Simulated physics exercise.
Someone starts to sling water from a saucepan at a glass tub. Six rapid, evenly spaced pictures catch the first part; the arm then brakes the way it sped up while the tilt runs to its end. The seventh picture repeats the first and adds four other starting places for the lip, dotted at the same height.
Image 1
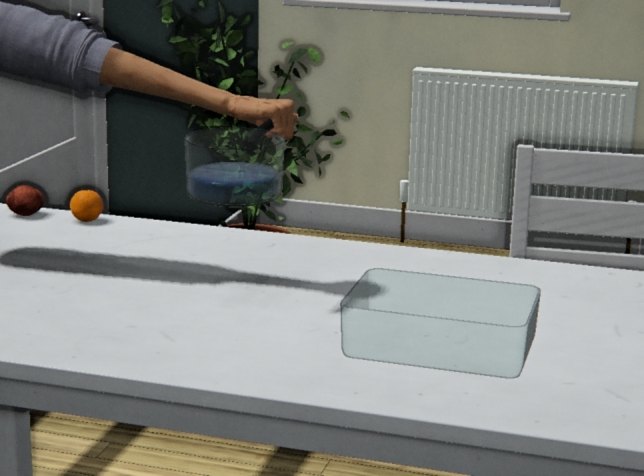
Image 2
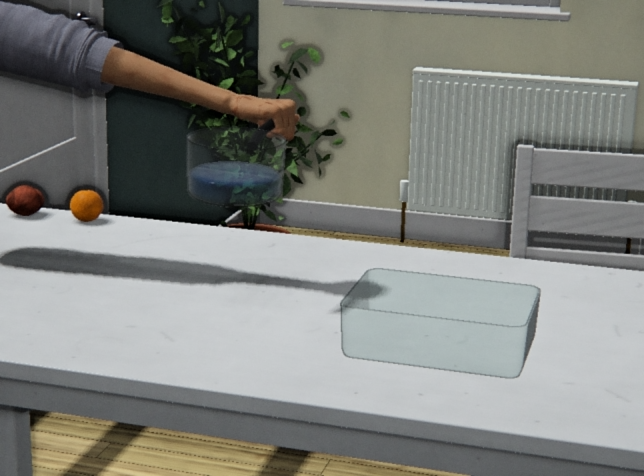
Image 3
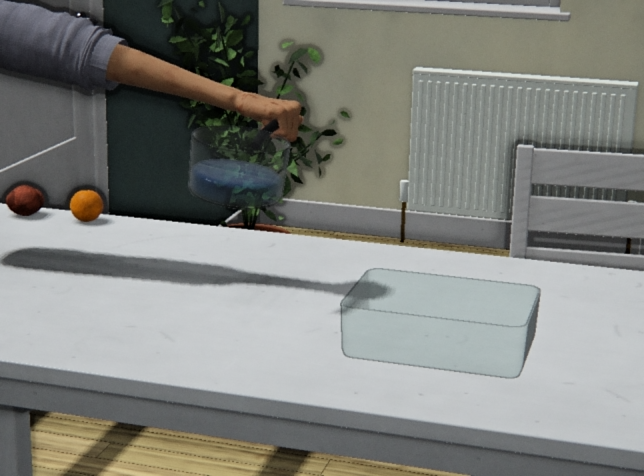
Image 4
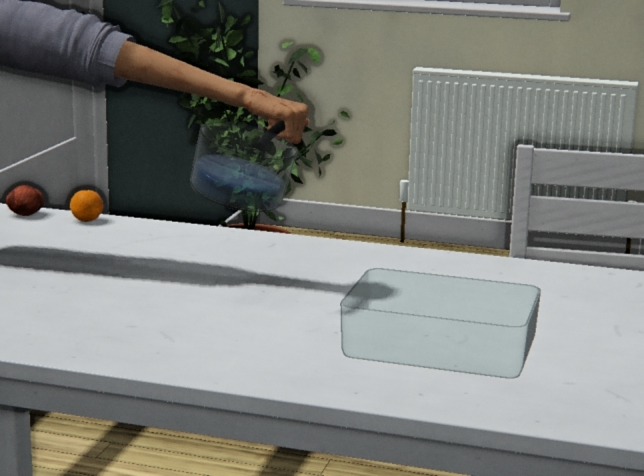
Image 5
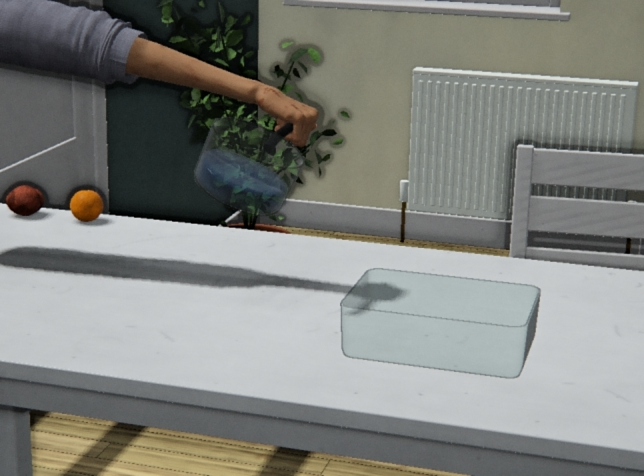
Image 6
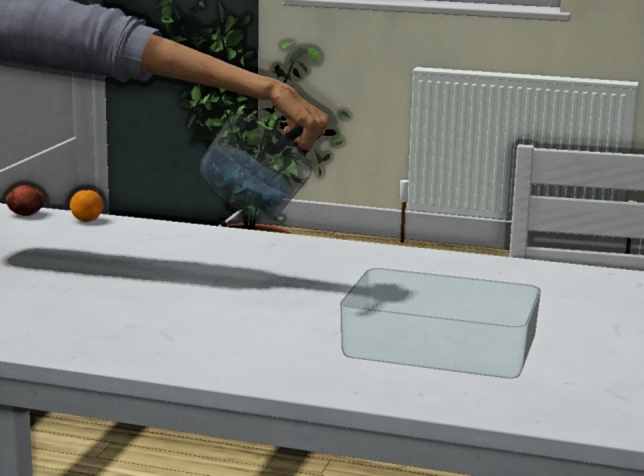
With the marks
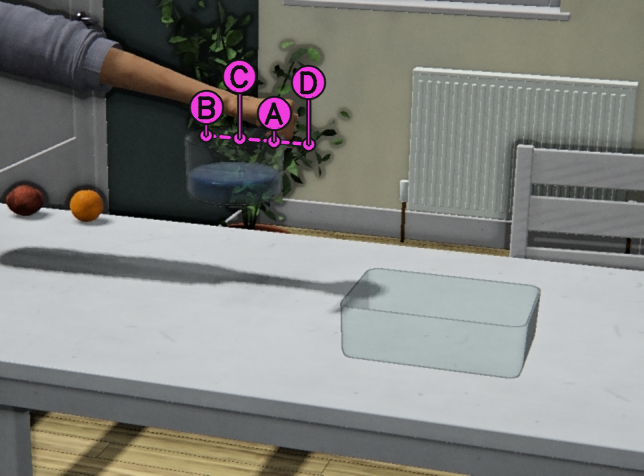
In a room with a radiator and a leafy plant, an arm reaches in from the left, holding a clear container of bluish water beyond a pale table with a glass tub and two fruits. The container stays upright at first, then the hand shifts slightly right and steadily tilts it.
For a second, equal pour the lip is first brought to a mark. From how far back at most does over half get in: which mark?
C.
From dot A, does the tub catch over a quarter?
Yes, clearly.
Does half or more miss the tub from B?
Yes, it does.
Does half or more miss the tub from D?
No, that is safe.
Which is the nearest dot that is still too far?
Dot B.
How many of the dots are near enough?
Three.
On the marked copy, A at (274, 141); B at (206, 135); C at (239, 138); D at (308, 144).
Choosing A, about 73 % lands in the tub, 8 % falls short and 19 % goes beside or beyond.
Choosing B, about 12 % lands in the tub, 84 % falls short and 5 % goes beside or beyond.
Choosing C, about 66 % lands in the tub, 23 % falls short and 11 % goes beside or beyond.
Choosing D, about 70 % lands in the tub, 4 % falls short and 26 % goes beside or beyond.
